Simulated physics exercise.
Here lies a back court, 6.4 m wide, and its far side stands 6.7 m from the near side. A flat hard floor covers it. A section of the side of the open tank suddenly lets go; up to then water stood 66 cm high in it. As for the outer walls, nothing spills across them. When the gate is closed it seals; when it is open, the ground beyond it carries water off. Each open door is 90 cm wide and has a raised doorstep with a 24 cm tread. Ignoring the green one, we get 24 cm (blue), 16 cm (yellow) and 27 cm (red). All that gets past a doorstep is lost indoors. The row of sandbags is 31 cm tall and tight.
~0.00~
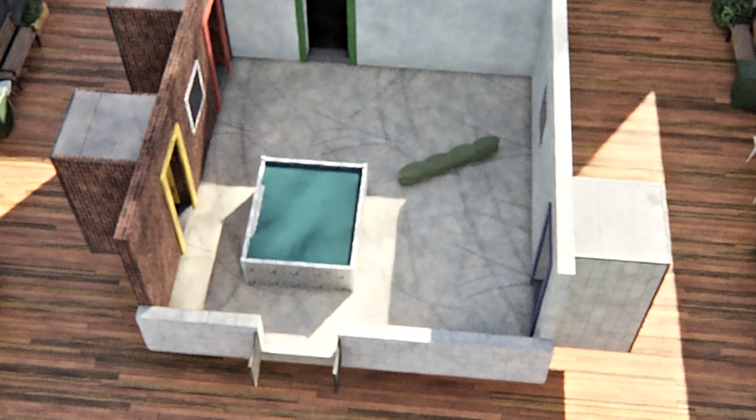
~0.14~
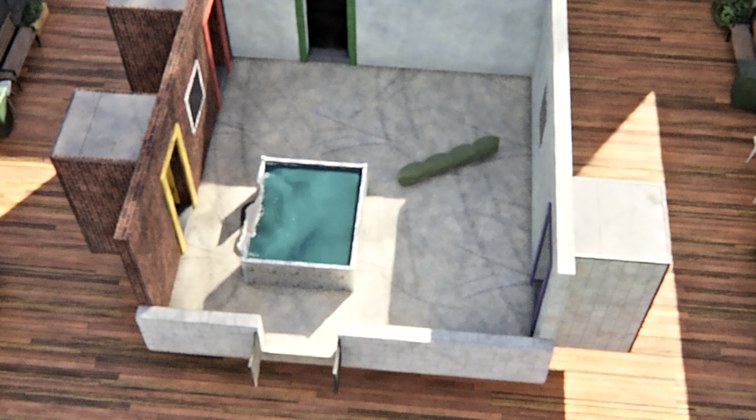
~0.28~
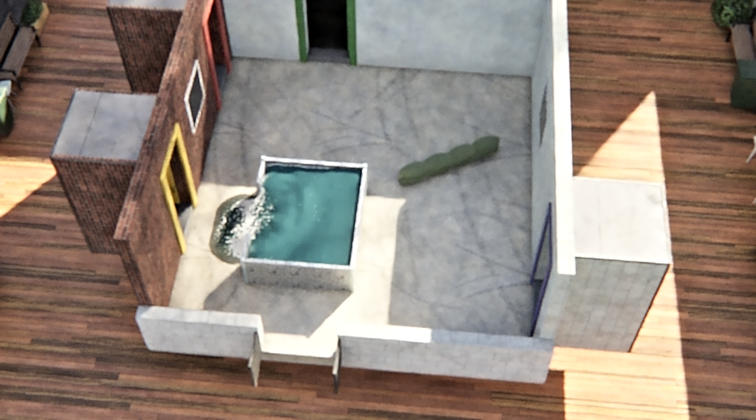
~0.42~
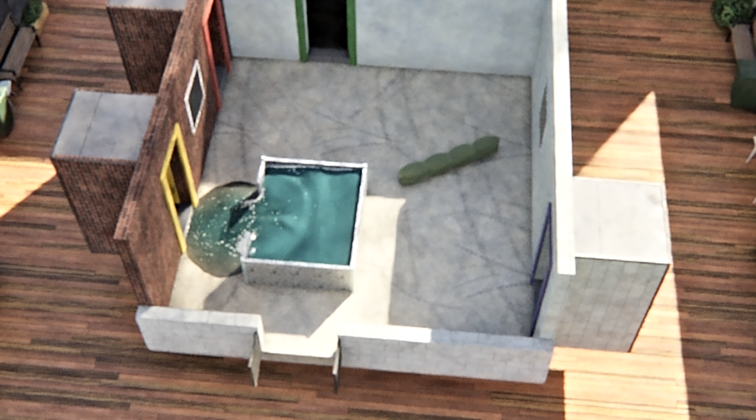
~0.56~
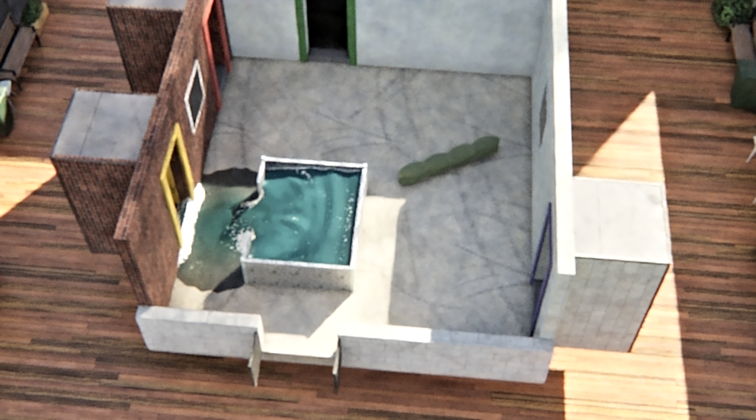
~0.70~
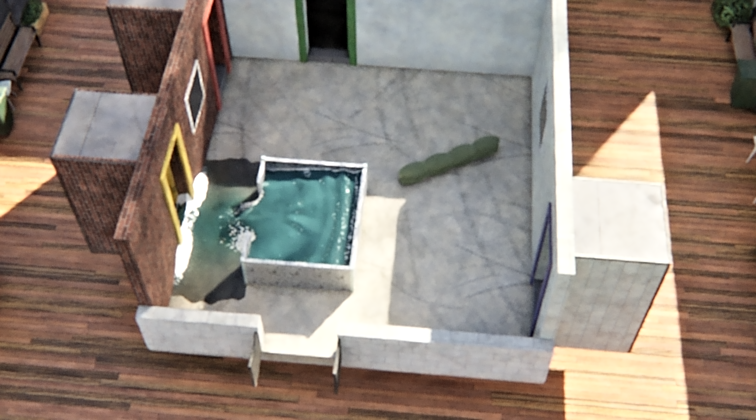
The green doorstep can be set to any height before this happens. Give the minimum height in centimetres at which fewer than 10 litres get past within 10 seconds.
7 cm.
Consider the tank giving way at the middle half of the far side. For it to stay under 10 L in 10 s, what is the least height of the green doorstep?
Roughly 22 cm.
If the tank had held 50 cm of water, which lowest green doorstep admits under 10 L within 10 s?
The step would need to be some 5.5 cm high.
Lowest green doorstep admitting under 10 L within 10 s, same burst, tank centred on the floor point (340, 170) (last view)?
I'd put it at close to 7.5 cm.
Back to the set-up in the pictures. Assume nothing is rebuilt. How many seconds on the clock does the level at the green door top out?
I'd guess close to 3.4 seconds.
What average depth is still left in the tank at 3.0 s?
I'd put it at some 31 centimetres on average.
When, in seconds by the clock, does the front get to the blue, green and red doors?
Blue: 4.5 s; green: 2.8 s; red: 1.6 s.
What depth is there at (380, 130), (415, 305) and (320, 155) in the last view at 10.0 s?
First 3, then 3, then 2 cm.
After 1.4 s water covers 10 % of the floor, deepest (44 cm) near (189, 228); it has not reached the green door.
After 3.0 s water covers 35 % of the floor, deepest (28 cm) near (189, 228); 9 cm at the green door, 0 litres in over its 17 cm doorstep.
After 10.0 s water covers 90 % of the floor, deepest (11 cm) near (528, 149); 6 cm at the green door, 0 litres in over its 17 cm doorstep.
At the green door as built, the water arrived by 2.8 s and peaked near 11 cm at 3.4 s.
With a doorstep of 6 cm, 20 litres would have come in within the 10 s; with 8 cm, 6 litres. So under 10 litres takes about 7 cm.
